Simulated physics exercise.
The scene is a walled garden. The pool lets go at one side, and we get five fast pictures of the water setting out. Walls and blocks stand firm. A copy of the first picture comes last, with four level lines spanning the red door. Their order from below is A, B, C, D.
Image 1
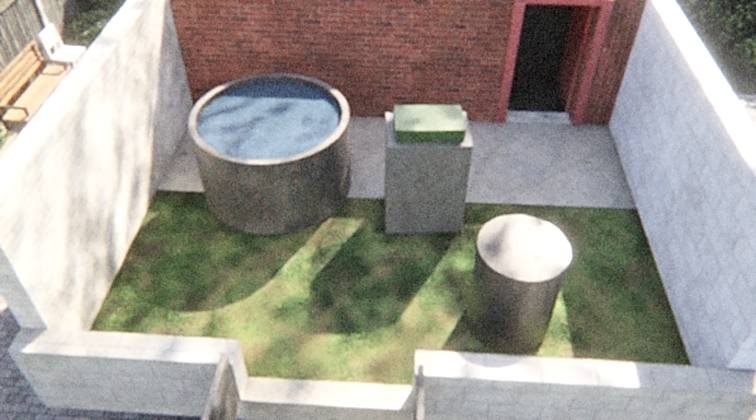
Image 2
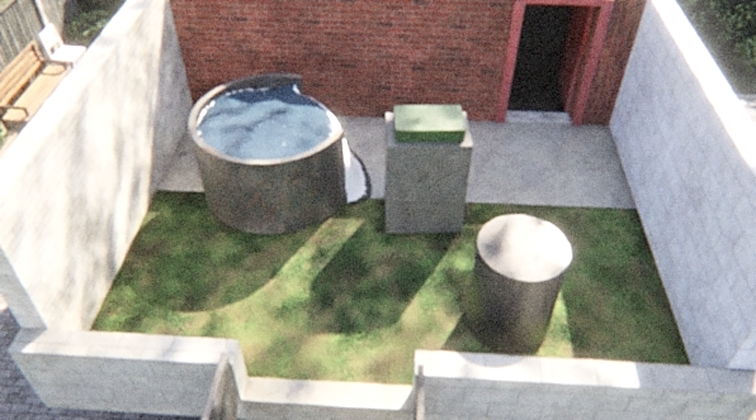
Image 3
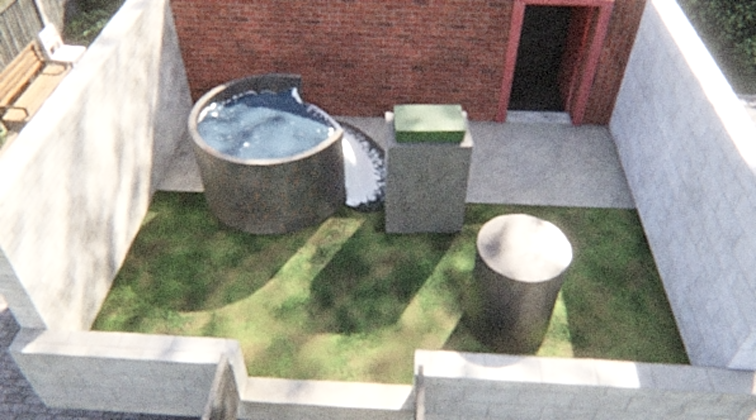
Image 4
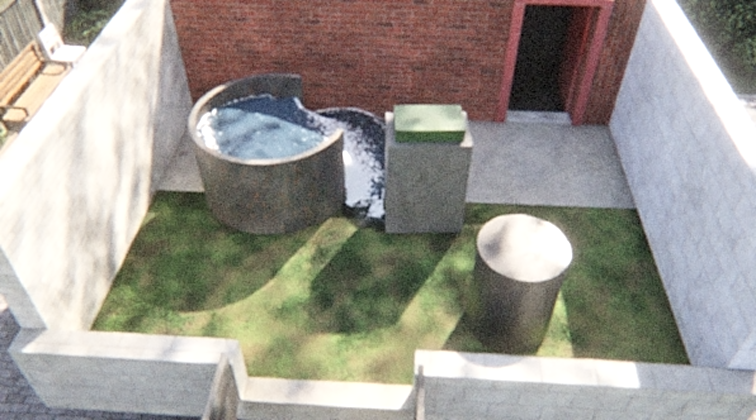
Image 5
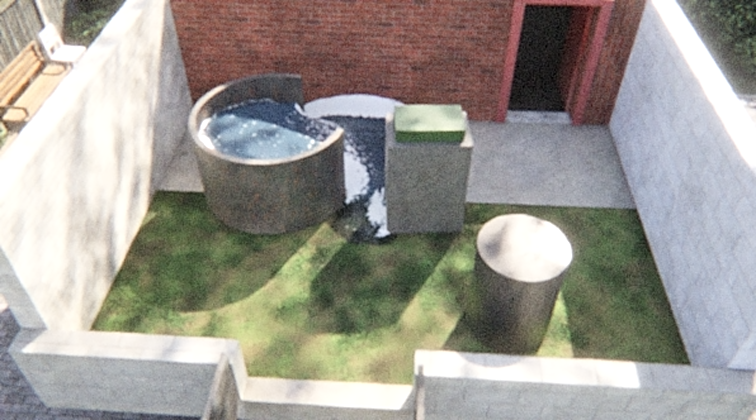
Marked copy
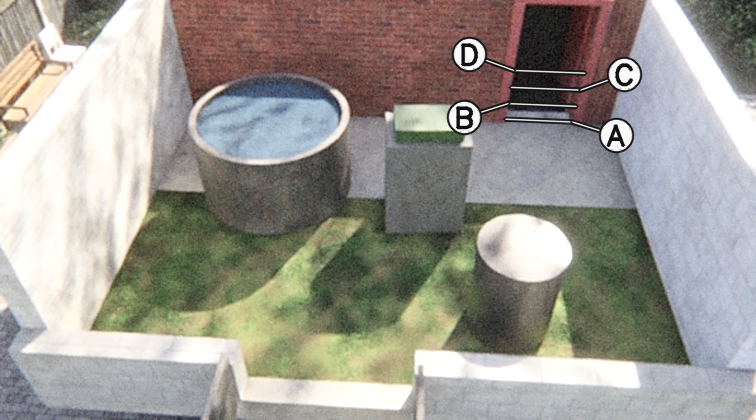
The clip opens on a walled garden with a round pool of still water, a block topped with green and a metal cylinder. The pool's right side gives way and water pours through the gap, then spreads behind the block toward the brick wall and forward onto the grass's edge.
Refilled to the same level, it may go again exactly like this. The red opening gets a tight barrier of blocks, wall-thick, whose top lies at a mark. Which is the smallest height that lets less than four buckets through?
The answer is height B.
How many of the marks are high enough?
Three.
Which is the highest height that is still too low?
Height A.
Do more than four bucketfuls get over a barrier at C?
No, not at all.
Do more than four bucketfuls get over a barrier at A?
Yes.
In white, A at (538, 120); B at (542, 104); C at (545, 88); D at (549, 71); from the bottom up A, B, C, D.
With A, dozens of bucketfuls pour in.
With B, a bucket or two gets in.
With C, nothing gets over.
With D, nothing gets over.
